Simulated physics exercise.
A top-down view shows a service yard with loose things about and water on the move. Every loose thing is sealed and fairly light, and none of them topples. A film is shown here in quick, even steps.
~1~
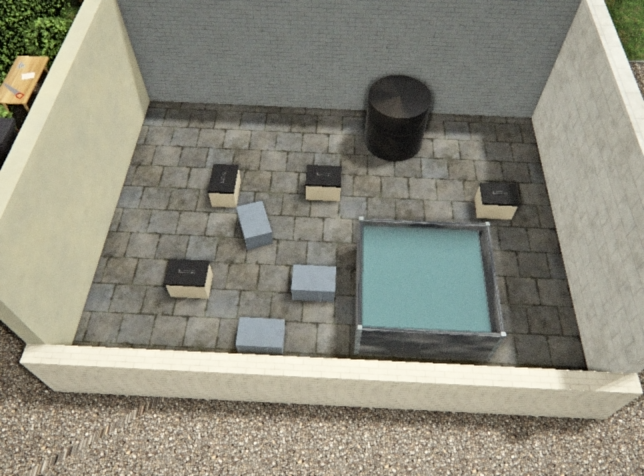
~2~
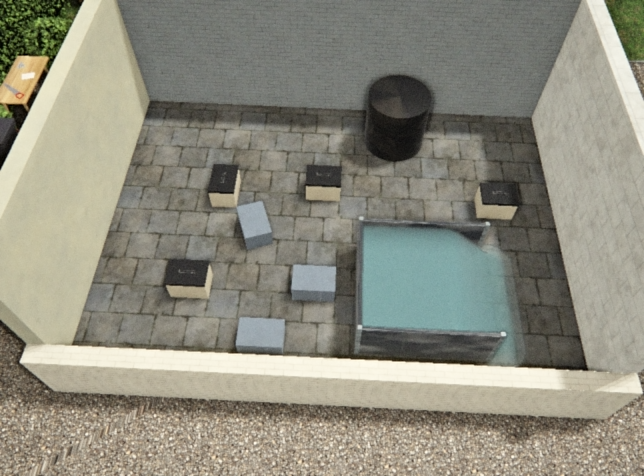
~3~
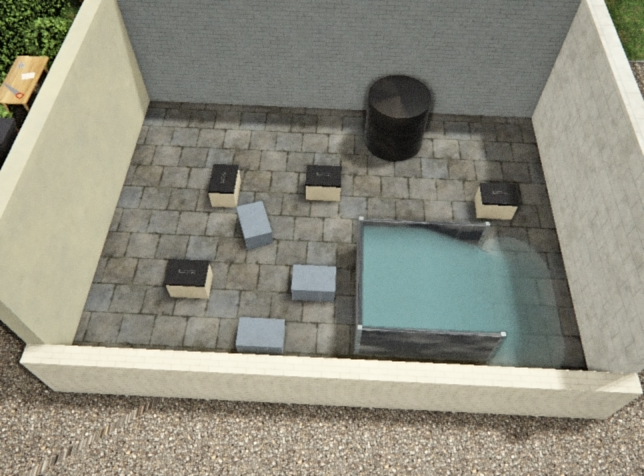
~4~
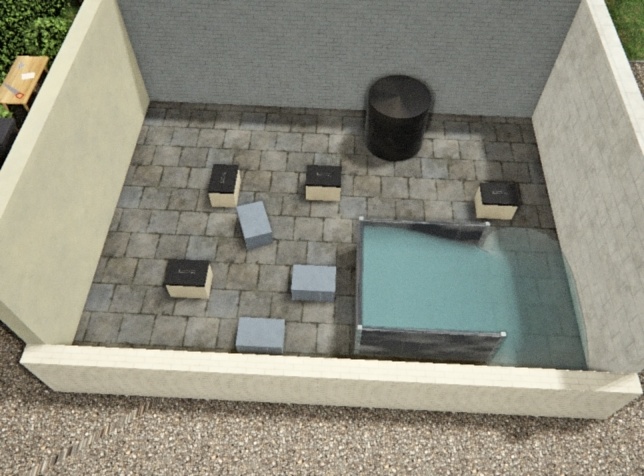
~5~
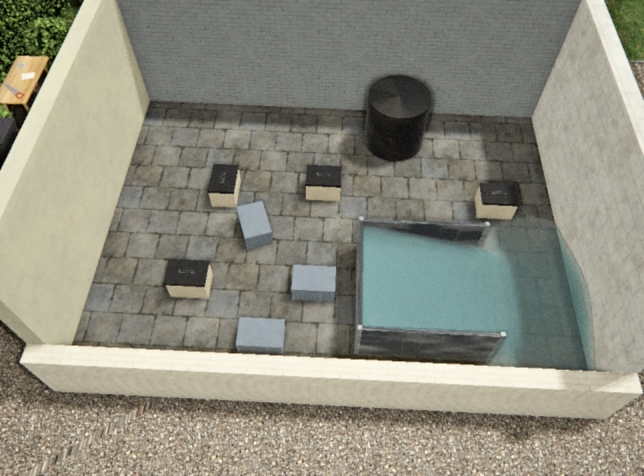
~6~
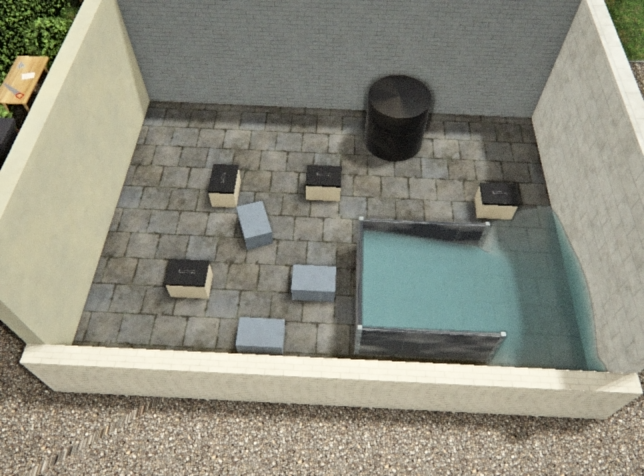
Teal water pouring out the open right side of a square tank and spreading to the yard wall, scattered boxes staying still.
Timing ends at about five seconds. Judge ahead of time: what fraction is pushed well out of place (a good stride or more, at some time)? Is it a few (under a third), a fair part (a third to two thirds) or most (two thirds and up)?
A few.
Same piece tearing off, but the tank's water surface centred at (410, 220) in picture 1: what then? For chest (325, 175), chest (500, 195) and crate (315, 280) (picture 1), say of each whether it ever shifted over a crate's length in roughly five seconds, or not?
Object by object: Below the mark, over the mark, below the mark.
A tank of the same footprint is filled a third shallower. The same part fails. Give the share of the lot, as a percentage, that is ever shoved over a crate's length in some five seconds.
Close to 0 % of the lot.
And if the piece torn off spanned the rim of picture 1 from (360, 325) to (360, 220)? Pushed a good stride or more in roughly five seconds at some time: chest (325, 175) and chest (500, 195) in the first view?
Well, the pair come out as did not travel far and did not travel far.
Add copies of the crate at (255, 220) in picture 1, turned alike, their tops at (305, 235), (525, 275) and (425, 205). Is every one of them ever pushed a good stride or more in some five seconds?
Listed in order: Hardly budges, displaced, then hardly budges.
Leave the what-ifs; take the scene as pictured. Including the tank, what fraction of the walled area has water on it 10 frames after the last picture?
Around 30 percent.
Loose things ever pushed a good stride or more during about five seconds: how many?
My tally gives 2.
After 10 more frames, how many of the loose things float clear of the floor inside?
I count 0.
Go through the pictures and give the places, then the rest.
A crate at (260, 332), on the bottom; a chest at (324, 175) rests on the ground; 0 of 7 have shifted, in the first frame.
A crate at (260, 332) rests on the ground; a chest at (324, 175), on the bottom; 0 of 7 have shifted, in the second frame.
A crate at (260, 332) rests on the ground; a chest at (324, 175), on the bottom; 0 of 7 have shifted, in the third frame.
A crate at (260, 332) rests on the ground; a chest at (324, 175) rests on the ground; 0 of 7 have shifted, in the fourth frame.
A crate at (260, 332), on the bottom; a chest at (324, 175), on the bottom; 0 of 7 have shifted, in the fifth frame.
A crate at (260, 332) rests on the ground; a chest at (324, 175), on the bottom; 0 of 7 have shifted, in the sixth frame.
A moment on, 0 of 7 are well off their spots; 0 afloat.
Next, 0 of 7 are well off their spots; 0 afloat.
Later, 2 of 7 are well off their spots; 0 afloat.
In the end, 2 of 7 are well off their spots, and 2 have been at some point; 0 afloat.
